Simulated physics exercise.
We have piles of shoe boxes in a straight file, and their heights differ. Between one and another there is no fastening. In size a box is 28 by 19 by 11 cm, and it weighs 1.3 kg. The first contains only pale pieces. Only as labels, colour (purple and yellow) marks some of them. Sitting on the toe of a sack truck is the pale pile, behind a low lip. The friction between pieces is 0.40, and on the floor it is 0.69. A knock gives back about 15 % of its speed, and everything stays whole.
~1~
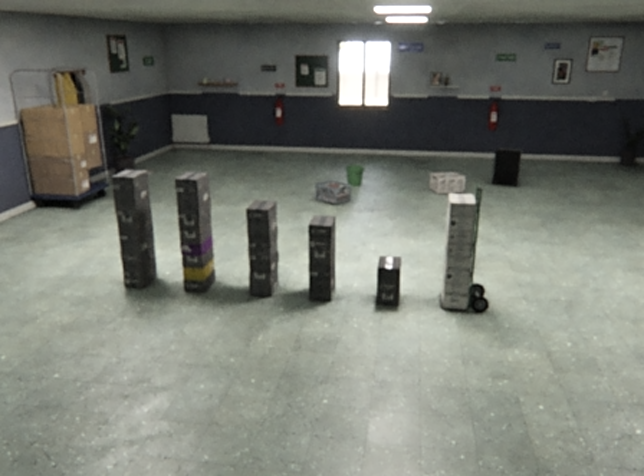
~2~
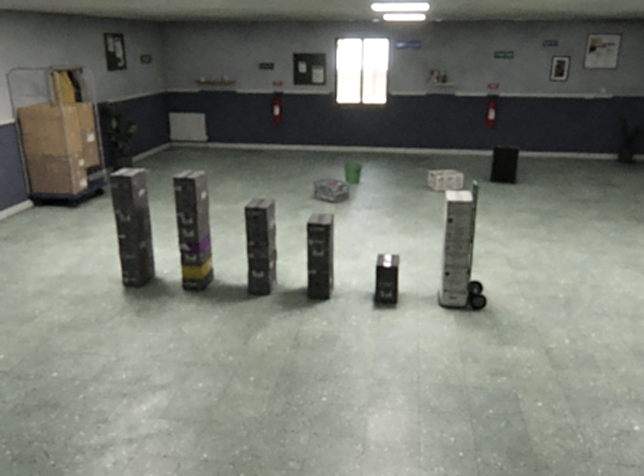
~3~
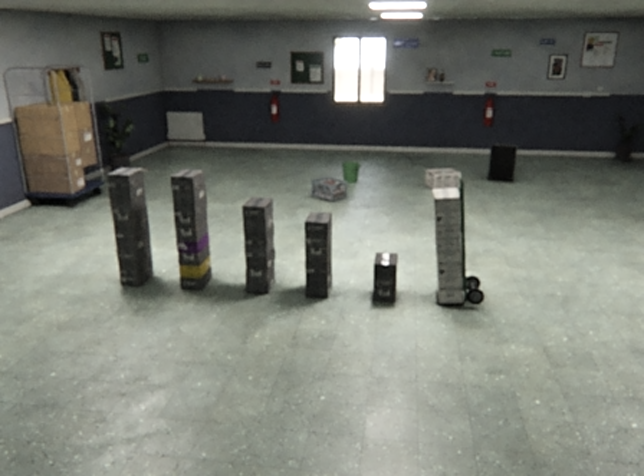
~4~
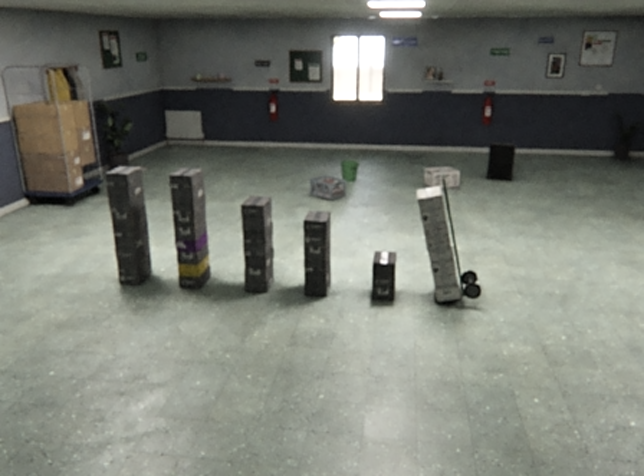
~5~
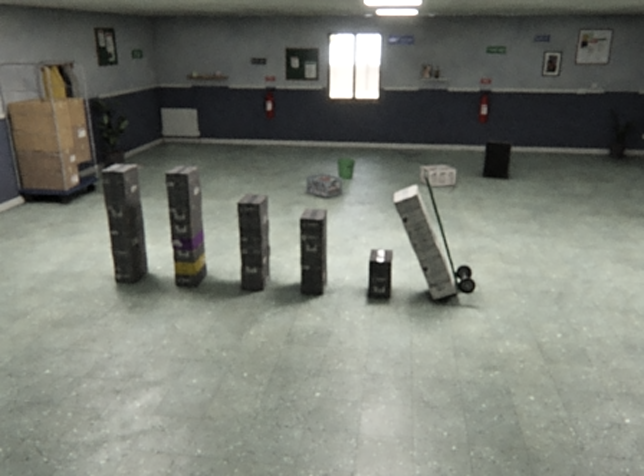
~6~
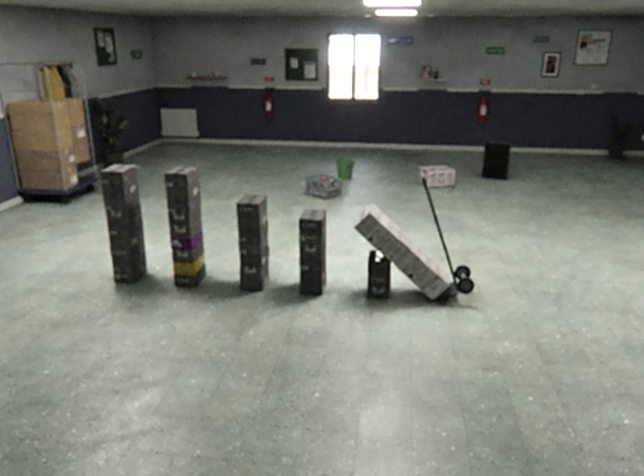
In a wide hall with a green floor, five dark stacks of boxes stand in a row beside a taller pale stack on a hand truck at the right. The hand truck tilts left with the pale stack, which then leans away from its frame and slants low over the shortest dark stack.
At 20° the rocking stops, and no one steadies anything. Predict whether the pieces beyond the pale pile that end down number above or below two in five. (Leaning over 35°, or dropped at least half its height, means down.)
Below two in five.
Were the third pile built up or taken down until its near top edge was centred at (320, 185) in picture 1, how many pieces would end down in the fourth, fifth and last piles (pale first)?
Then fourth 0, fifth 0, last 0.
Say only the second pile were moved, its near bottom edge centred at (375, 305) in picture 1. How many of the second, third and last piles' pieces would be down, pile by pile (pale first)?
Second 0; third 0; last 0.
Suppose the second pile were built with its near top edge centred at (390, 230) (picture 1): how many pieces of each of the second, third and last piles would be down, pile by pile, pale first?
Second 6, third 5, last 9.
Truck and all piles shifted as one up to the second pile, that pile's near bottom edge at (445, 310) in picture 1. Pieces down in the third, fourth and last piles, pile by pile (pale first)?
Third 0, fourth 0, last 0.
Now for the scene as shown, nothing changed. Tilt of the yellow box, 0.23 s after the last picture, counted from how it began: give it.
Rotation: Approx. 0°.
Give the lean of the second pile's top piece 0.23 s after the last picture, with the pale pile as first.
The top piece is some 0 degrees from upright.
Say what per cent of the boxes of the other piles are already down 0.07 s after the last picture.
0 per cent.
Then, 0.07 s on from the sixth picture, 8 of the pale pile down; none of the 34 other boxes down, 1 disturbed.
Then, 0.23 s on from the sixth picture, 8 of the pale pile down; none of the 34 other boxes down, 6 disturbed.
Finally, 7 of the pale pile down; none of the 34 other boxes down, 7 disturbed; purple box unmoved; yellow box unmoved. That is 0 per cent. Seen by the last camera, middles, purple box near (187, 239), yellow box near (189, 263).
